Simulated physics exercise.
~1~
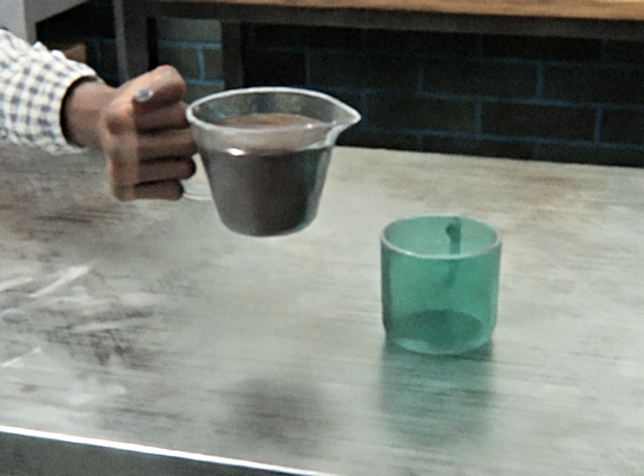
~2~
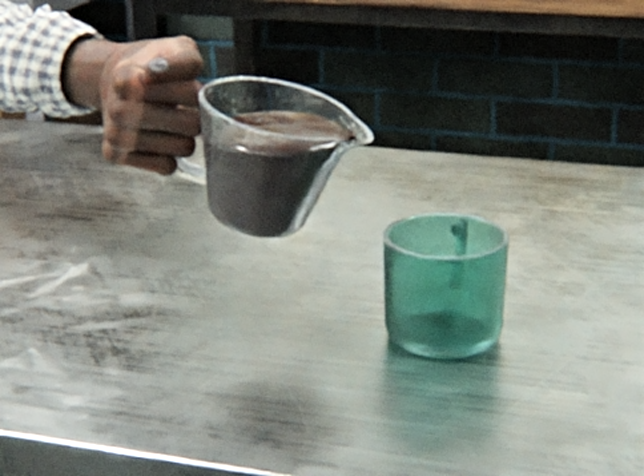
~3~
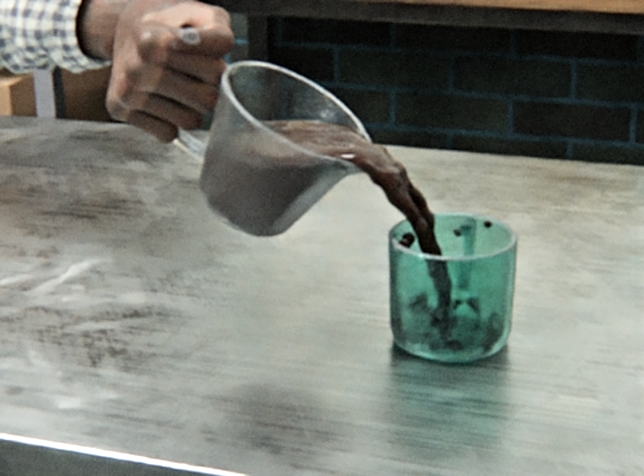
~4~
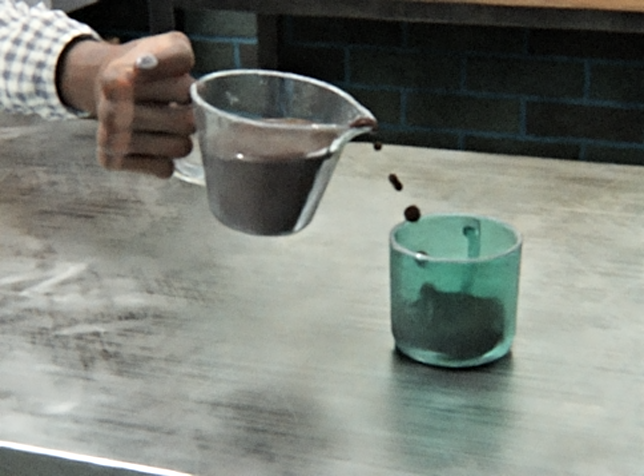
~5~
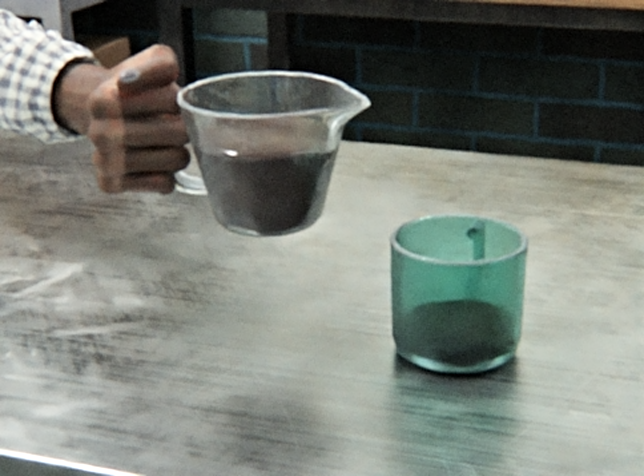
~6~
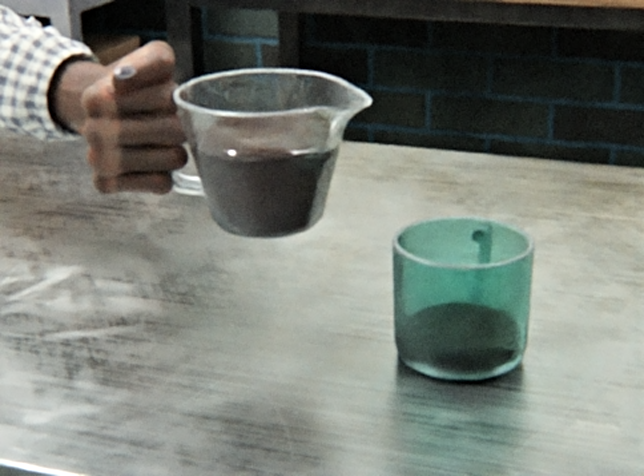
On a worn metal table, a hand tips a clear jug, pouring dark coffee into a green mug, then levels it, leaving both partly filled.
